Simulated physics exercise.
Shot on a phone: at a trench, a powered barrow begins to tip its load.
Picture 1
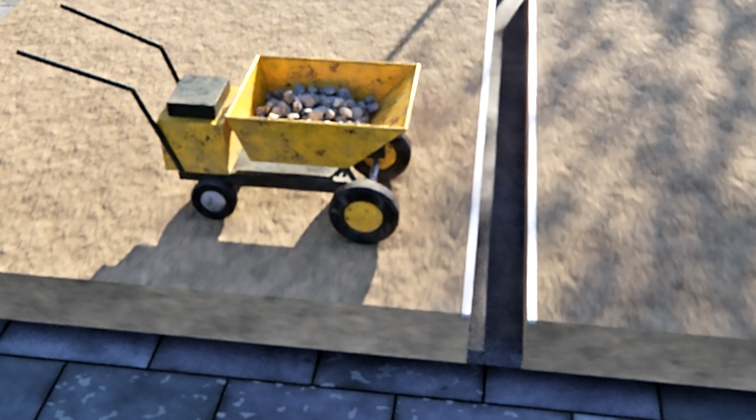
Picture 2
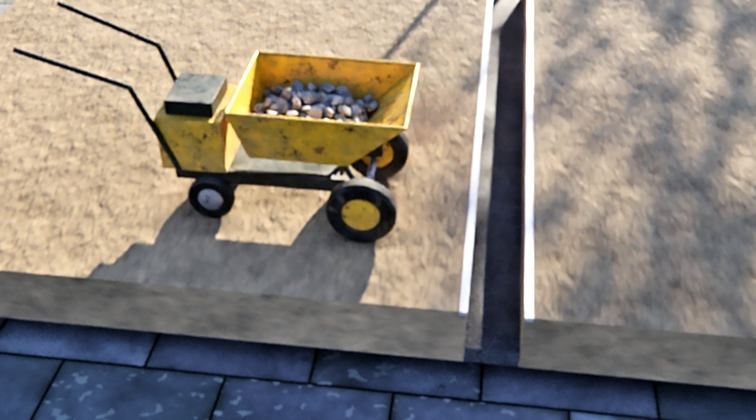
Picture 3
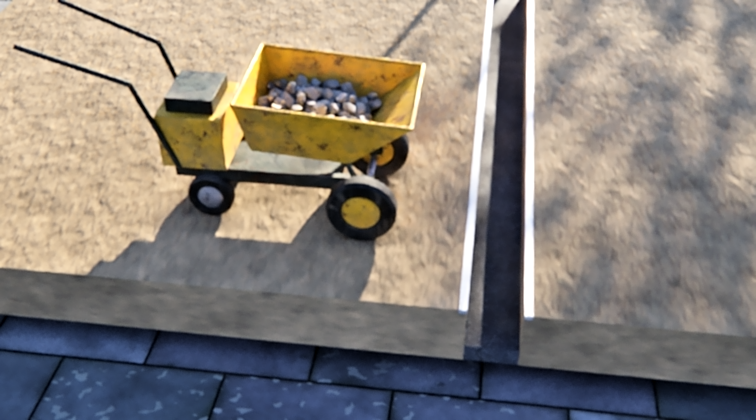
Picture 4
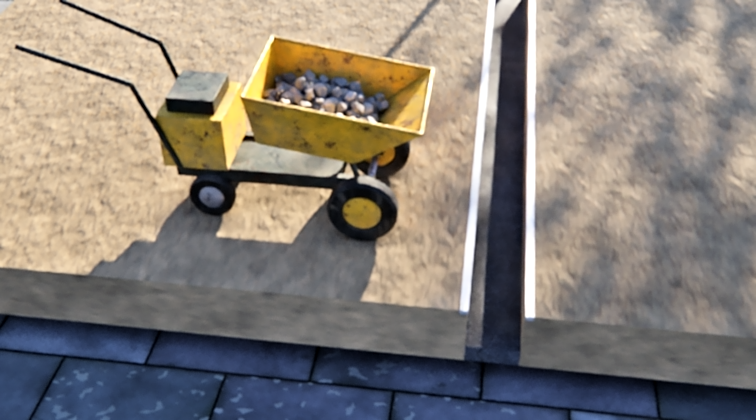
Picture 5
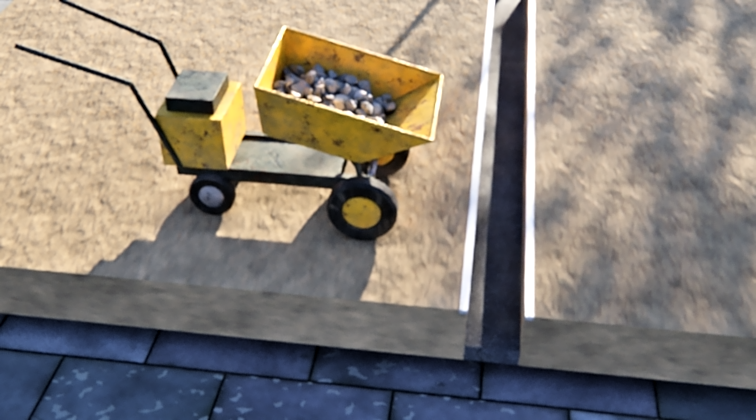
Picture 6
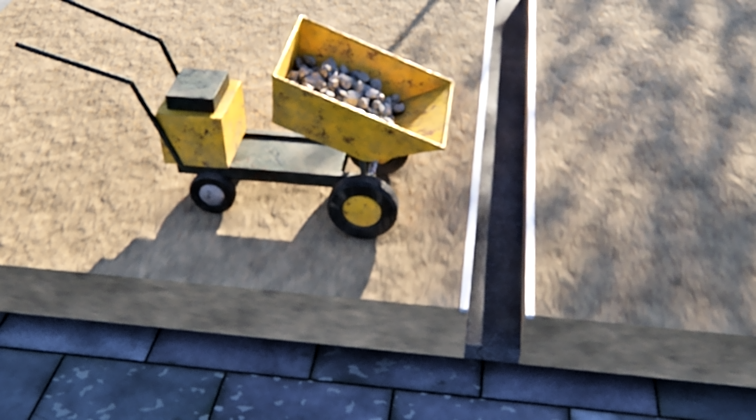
A yellow powered barrow standing on sandy ground beside a narrow trench, its skip of broken stones tilting steadily toward the right.
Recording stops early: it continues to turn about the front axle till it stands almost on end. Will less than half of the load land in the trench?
Outside the trench is the minority of the load.
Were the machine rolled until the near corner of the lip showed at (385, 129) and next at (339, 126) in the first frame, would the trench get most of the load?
A majority, then a minority.
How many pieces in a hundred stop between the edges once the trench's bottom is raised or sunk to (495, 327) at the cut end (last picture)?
Near 70 %.
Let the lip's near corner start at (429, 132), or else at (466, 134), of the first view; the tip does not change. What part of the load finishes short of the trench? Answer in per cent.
In turn 0 and 0 in a hundred.
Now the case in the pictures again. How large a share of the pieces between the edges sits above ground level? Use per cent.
0 in a hundred.
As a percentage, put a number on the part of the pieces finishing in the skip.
Around 0 in a hundred.
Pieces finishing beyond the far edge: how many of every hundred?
Near 0 in every hundred.
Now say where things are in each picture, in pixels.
The first picture shows lip of the skip at (405, 130), level; top of the load at (320, 111), broken stones; first edge of the trench at (469, 276); far edge at (532, 282), the trench under half as wide as the skip, and about as deep as wide.
The second picture shows lip of the skip at (405, 129), tipped barely; top of the load at (319, 108).
The third picture shows lip of the skip at (411, 130), tipped barely; top of the load at (311, 106).
The fourth picture shows lip of the skip at (421, 135), tipped a little; top of the load at (300, 98).
The fifth picture shows lip of the skip at (431, 141), tipped clearly; top of the load at (310, 93).
The sixth picture shows lip of the skip at (443, 148), tipped clearly; top of the load at (310, 84); first edge of the trench at (467, 271); far edge at (530, 277).
Soon, skip tipped steeply; all in the skip.
A while on, skip tipped right over; about a third in the skip; about two thirds in or heaped over the trench.
Towards the end, skip tipped right over; a stray few in the skip; nearly all in or heaped over the trench; a stray few beyond it.
Finally, skip tipped right over; a stray few in the skip; nearly all in or heaped over the trench; a stray few beyond it.
